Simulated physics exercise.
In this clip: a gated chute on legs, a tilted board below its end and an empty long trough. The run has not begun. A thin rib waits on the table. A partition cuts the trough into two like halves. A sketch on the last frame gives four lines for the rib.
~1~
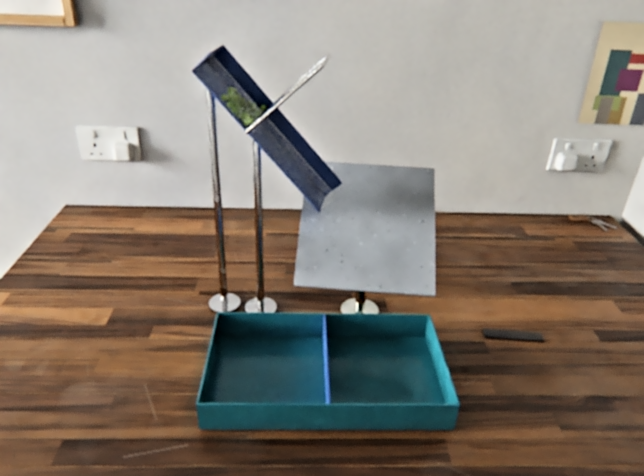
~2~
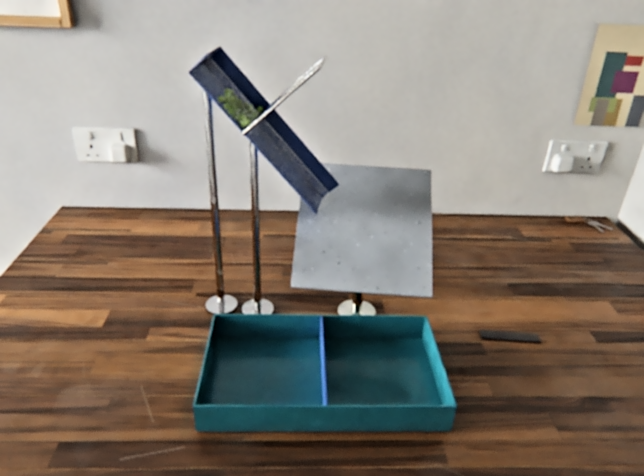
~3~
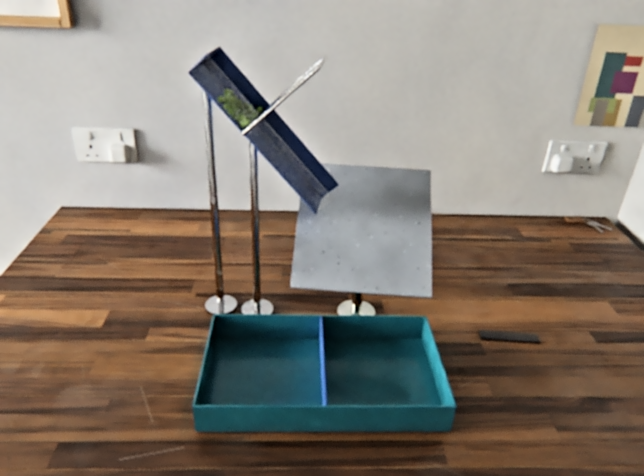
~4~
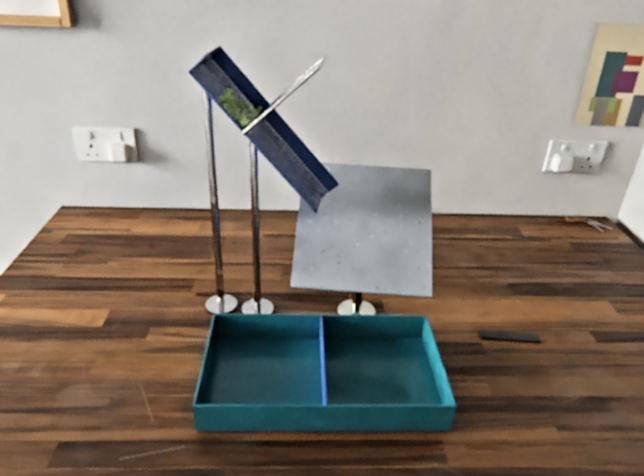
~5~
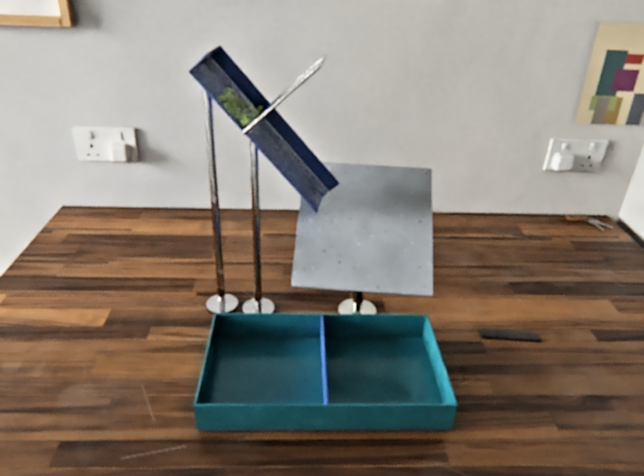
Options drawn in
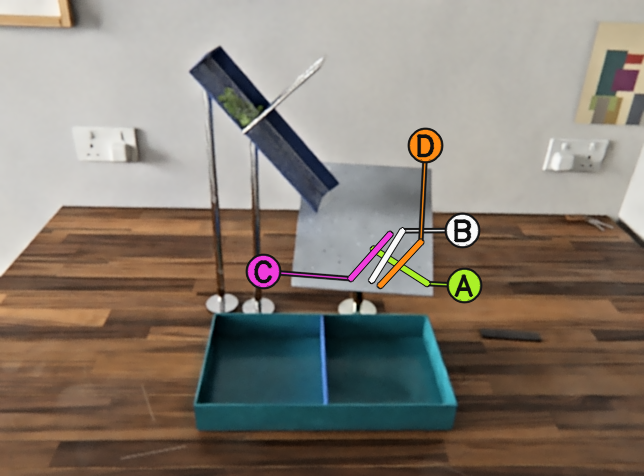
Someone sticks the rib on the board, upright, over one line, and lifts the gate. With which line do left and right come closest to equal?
Line C does it best.
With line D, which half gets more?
More lands on the right.
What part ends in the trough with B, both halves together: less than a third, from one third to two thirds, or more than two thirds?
Line B gives more than two thirds.
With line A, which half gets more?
Right.
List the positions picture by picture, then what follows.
The first frame shows load behind the gate near (245, 112), dried peas; lip of the chute near (322, 204), sloping fairly steeply.
The second frame shows middle of the board near (365, 225), tilted fairly steeply; middle of its low edge near (361, 292); of its high edge near (368, 166).
The third frame shows front corners of the trough near (193, 406) and (456, 406); front end of its middle wall near (326, 406); gate still shut near (272, 106).
The fourth frame shows middle of the load near (242, 113); lip near (319, 205).
The fifth frame shows middle of the load near (242, 112); lip near (320, 204).
On the marked copy, line A from (373, 248) to (427, 283); line B from (402, 230) to (371, 280); line C from (390, 234) to (350, 278); line D from (420, 242) to (380, 285).
With A, of what is caught, none at all in the left half, the whole lot in the right.
With B, of what is caught, a small share in the left half, all but a few in the right.
With C, of what is caught, close to two thirds in the left half, close to a third in the right.
With D, of what is caught, none at all in the left half, the whole lot in the right.
